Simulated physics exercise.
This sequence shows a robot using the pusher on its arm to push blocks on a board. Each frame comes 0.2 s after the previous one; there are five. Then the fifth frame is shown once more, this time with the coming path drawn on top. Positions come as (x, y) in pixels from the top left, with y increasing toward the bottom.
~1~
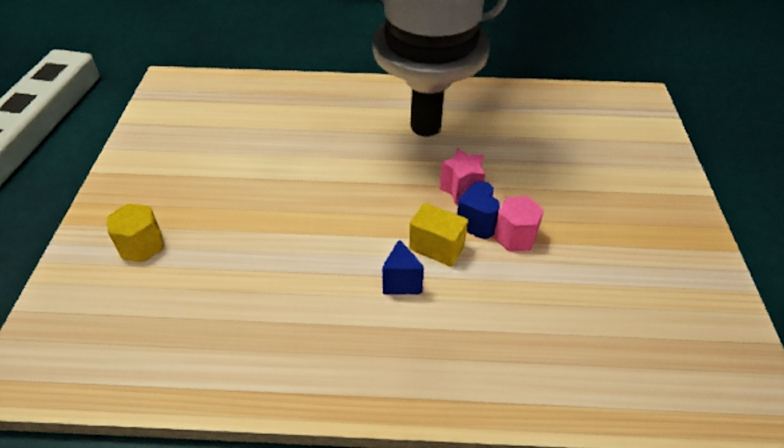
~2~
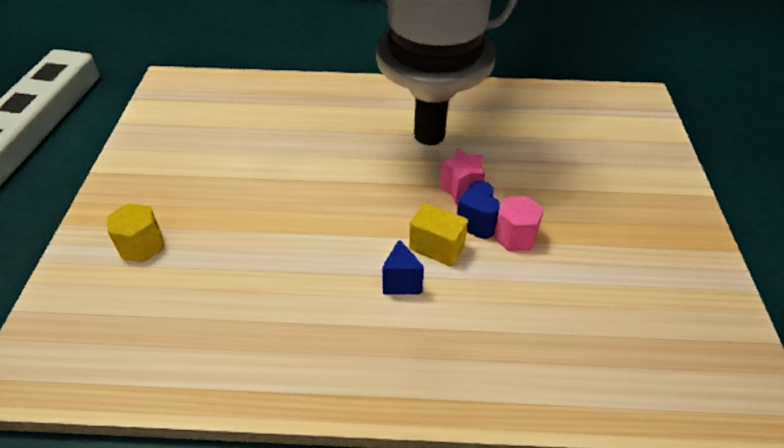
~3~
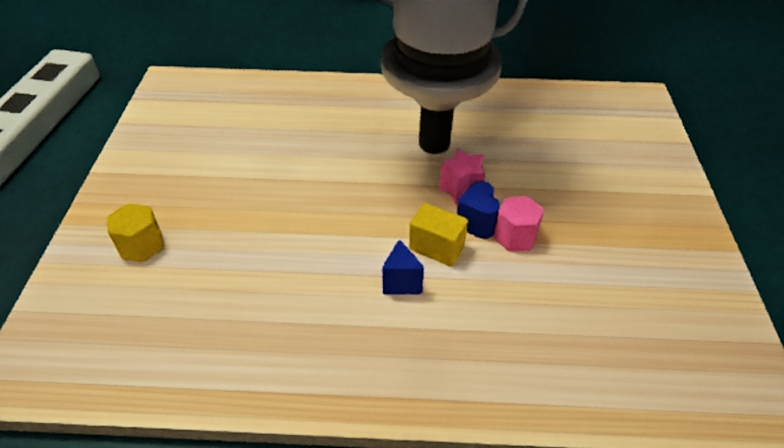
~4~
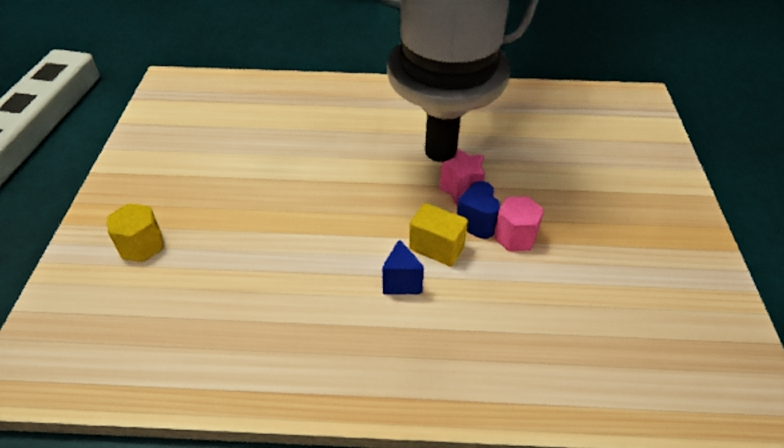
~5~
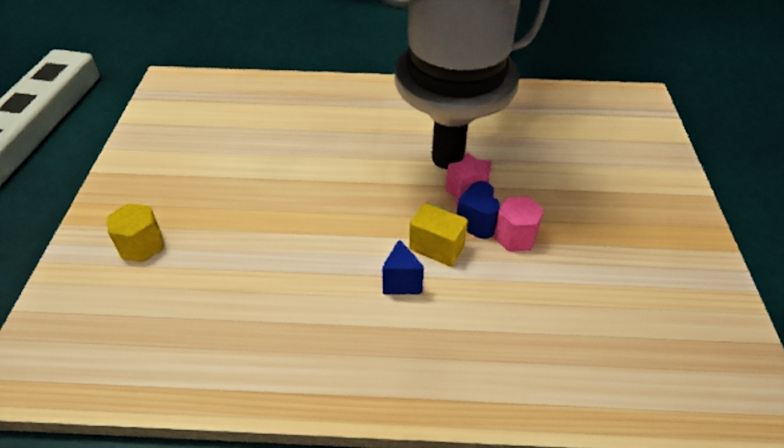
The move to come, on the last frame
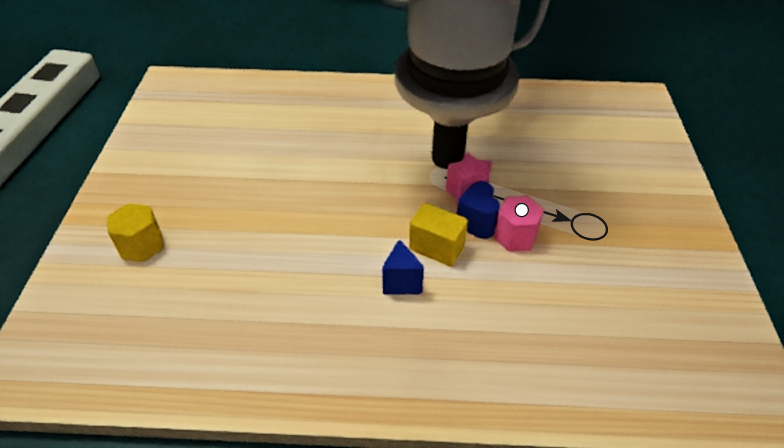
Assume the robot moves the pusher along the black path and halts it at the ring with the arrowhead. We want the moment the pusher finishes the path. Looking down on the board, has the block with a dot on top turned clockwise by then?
Going by the path, no.
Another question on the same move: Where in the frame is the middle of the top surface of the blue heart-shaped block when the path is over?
It should be at (495, 217) by then.
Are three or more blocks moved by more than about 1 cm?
Yes, it checks out.
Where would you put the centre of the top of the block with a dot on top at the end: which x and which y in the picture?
Put as a pixel place, it's (544, 235).
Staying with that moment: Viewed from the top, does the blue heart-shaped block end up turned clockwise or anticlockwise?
With the clock.
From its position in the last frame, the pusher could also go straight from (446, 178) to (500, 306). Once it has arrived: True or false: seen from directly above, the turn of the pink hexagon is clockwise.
It is false.
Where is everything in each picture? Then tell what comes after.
The first frame shows pusher's lower end (426, 128); yellow oblong (439, 221); pink star block (465, 163); blue heart-shaped block (481, 197); pink hexagon (522, 210).
The second frame shows pusher (429, 137); blocks still.
The third frame shows pusher (434, 145); blocks still.
The fourth frame shows pusher (441, 153); blocks still.
The fifth frame shows pusher (447, 160); yellow oblong (439, 221); pink star block (472, 167); blue heart-shaped block (481, 197); pink hexagon (522, 210).
Drawn move, from (446, 178) via (514, 203), ending at (589, 226); the dot is on the pink hexagon.
On the path given first. One third of the way, pusher (493, 178); pink star block (512, 190), turned 20° clockwise; blue heart-shaped block (492, 214), turned 50° clockwise; pink hexagon (535, 220), turned 10° anticlockwise.
Two thirds of the way, pusher (544, 193); pink star block (535, 205), turned 70° clockwise; blue heart-shaped block (495, 217), turned 70° clockwise; pink hexagon (544, 235), turned 20° anticlockwise.
At the end, pusher (596, 209); yellow oblong still; pink star block (538, 205), turned 85° clockwise; blue heart-shaped block (495, 217), turned 70° clockwise; pink hexagon (544, 235), turned 20° anticlockwise.
